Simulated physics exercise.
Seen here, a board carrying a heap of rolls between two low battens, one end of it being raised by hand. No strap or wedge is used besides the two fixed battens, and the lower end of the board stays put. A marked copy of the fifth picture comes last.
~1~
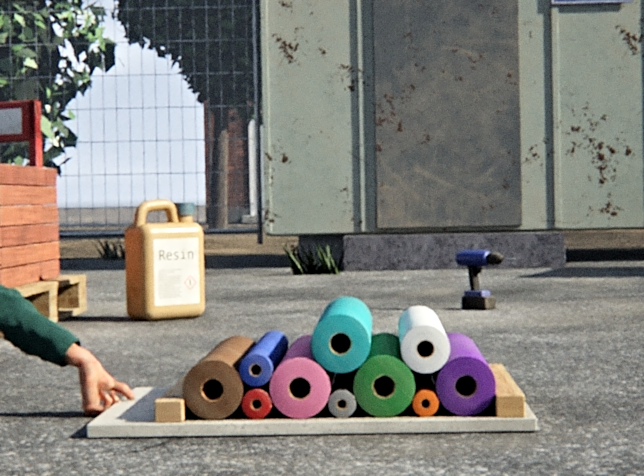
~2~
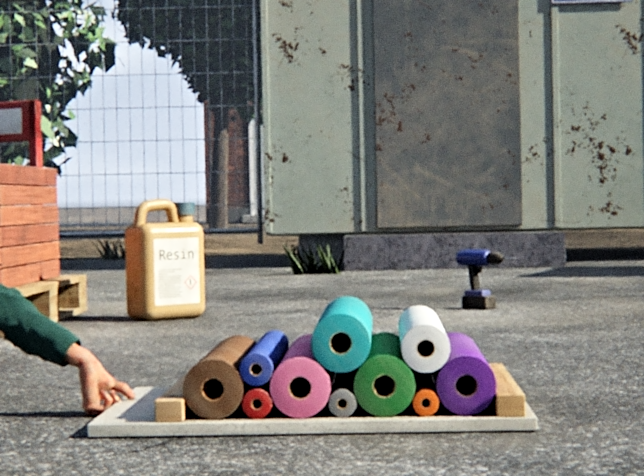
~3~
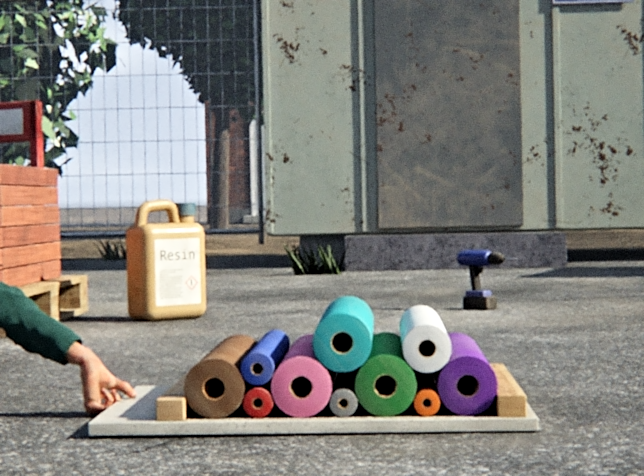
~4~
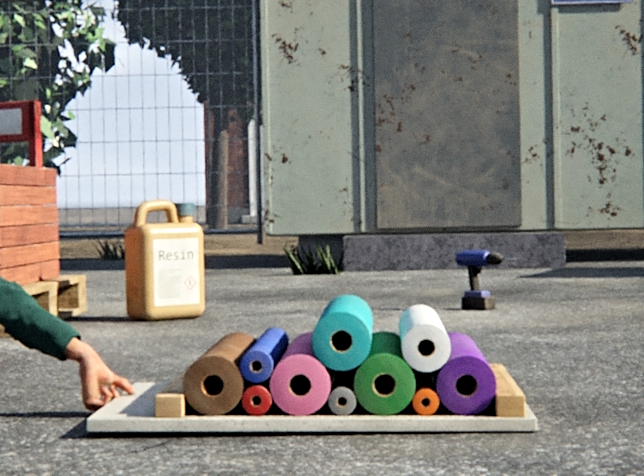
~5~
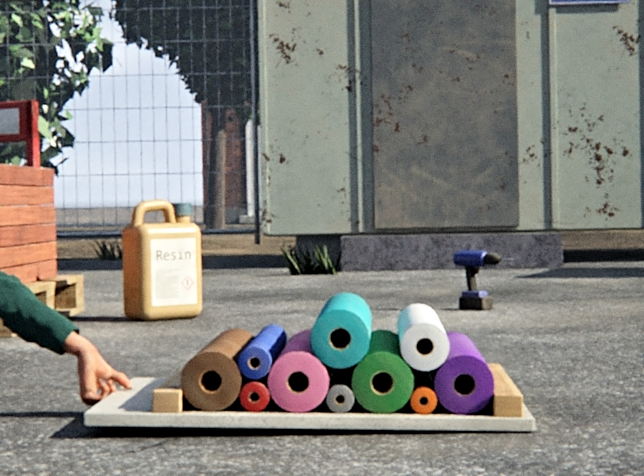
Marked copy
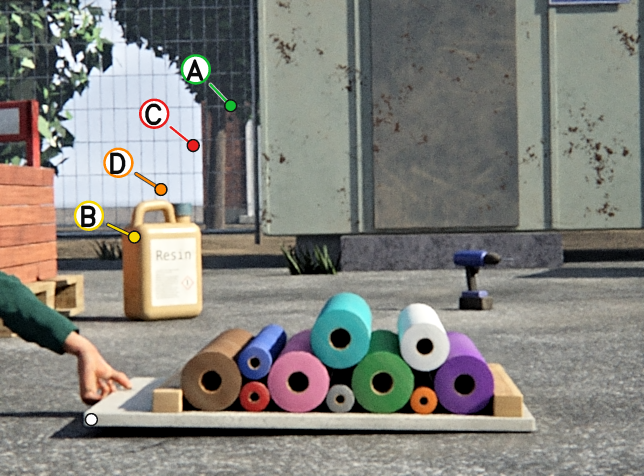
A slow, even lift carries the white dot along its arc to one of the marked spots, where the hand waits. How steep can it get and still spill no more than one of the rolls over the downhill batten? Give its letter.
The answer is mark C.
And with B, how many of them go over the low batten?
The count is none.
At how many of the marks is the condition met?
Three of them.
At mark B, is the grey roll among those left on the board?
The grey roll: Yes.
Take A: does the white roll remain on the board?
No, with A.
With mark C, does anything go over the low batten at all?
No.
On the copy, A at (230, 106); B at (134, 237); C at (193, 145); D at (161, 190); the white dot at (91, 419).
On C. First, board at 21°.
Then, board at 40°.
Finally, board at 40°, none over the low batten.
By contrast, A four over the low batten (pink, green, turquoise, white); B none over the low batten; D none over the low batten.
